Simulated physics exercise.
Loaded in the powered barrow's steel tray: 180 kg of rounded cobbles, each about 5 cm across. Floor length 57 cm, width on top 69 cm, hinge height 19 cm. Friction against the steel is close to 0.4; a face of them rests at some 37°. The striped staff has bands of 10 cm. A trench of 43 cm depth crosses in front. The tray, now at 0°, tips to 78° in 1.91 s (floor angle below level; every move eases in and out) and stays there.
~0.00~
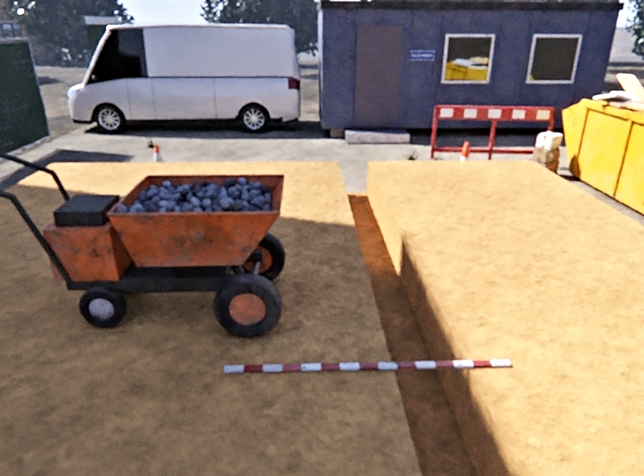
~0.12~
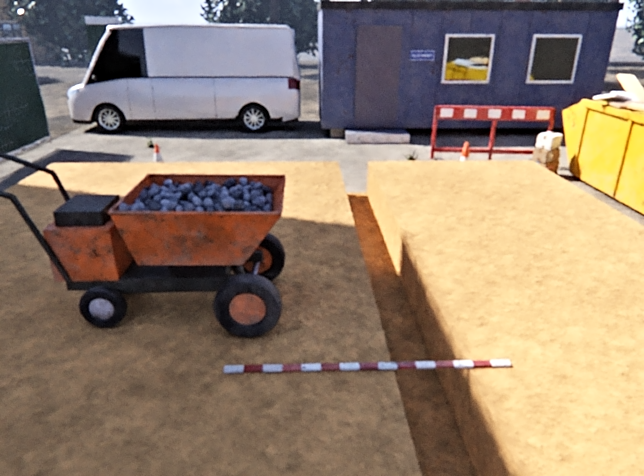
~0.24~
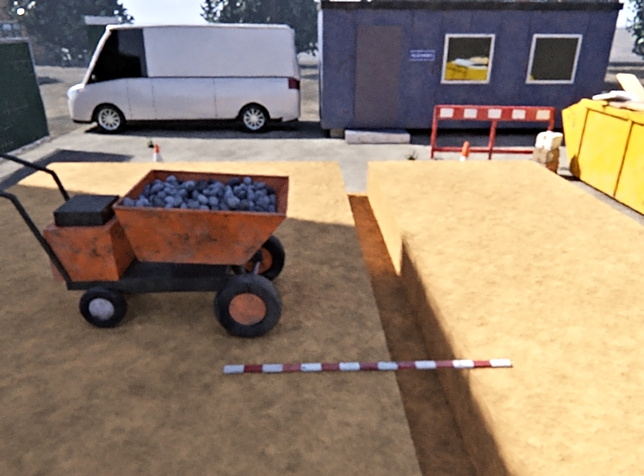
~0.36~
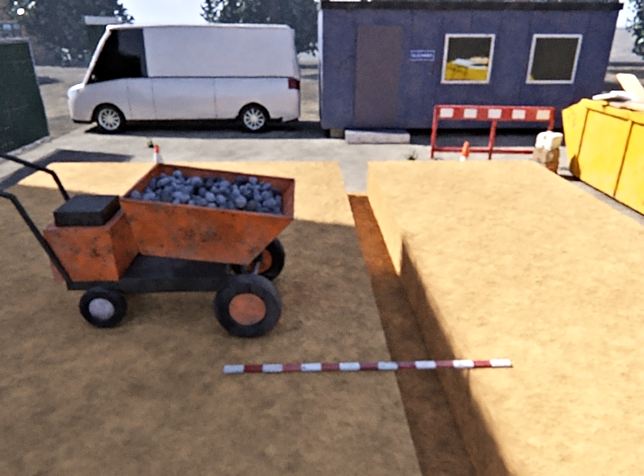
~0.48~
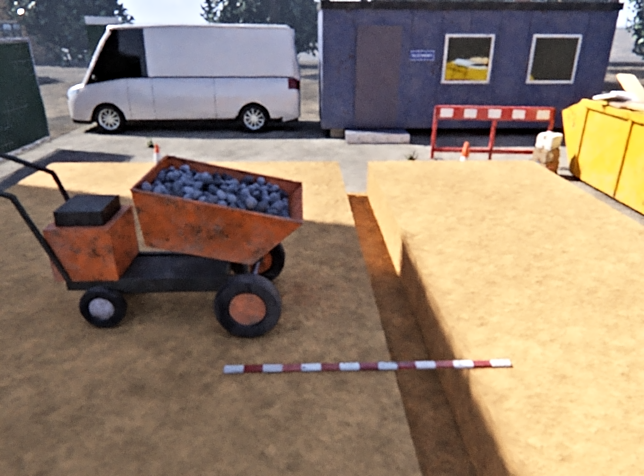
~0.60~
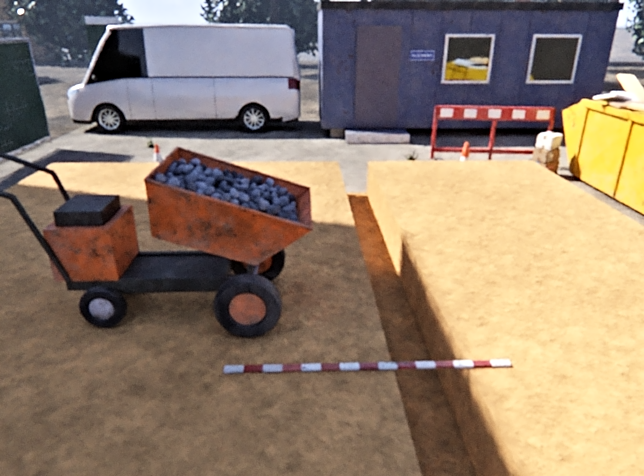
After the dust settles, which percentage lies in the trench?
Close to 74 in a hundred.
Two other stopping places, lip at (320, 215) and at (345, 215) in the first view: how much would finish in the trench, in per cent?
Near 100 per cent from the first place, 75 from the second.
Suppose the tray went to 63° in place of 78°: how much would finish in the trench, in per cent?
Then about 60 per cent.
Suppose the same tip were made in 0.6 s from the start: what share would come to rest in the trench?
It would be near 80 per cent.
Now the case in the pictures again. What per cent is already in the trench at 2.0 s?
About 45 per cent by then.
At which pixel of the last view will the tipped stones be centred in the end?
Around (400, 346).
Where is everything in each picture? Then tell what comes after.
The first picture shows lip at (280, 213), floor tilted 0°, highest stones at (192, 191).
In the second picture, the tray is at 1°, its lip at (281, 214); the top of the load is at (187, 190); the stones move at 0.1 m/s on average.
In the third picture, the tray is at 3°, its lip at (286, 215); the top of the load is at (179, 189); the stones move at 0.2 m/s on average.
In the fourth picture, the tray is at 7°, its lip at (293, 218); the top of the load is at (175, 183); the stones move at 0.3 m/s on average.
The fifth picture shows lip at (302, 223), floor tilted 12°, highest stones at (176, 176); the stones move at 0.4 m/s on average.
In the sixth picture, the tray is at 18°, its lip at (312, 229); the top of the load is at (181, 168); the stones move at 0.5 m/s on average.
After 1.4 s the floor is at 66°; 96 % in the tray, 4 % short of the trench; the foremost stones are at (385, 308).
After 2.0 s the floor is at 78°; 39 % in the tray, 14 % short of the trench, 47 % in the trench; the foremost stones are at (435, 360).
After 2.4 s the floor is at 78°; 20 % in the tray, 16 % short of the trench, 64 % in the trench; the foremost stones are at (435, 361).
After 4.3 s the floor is at 78°; 9 % in the tray, 16 % short of the trench, 74 % in the trench; the foremost stones are at (437, 359).
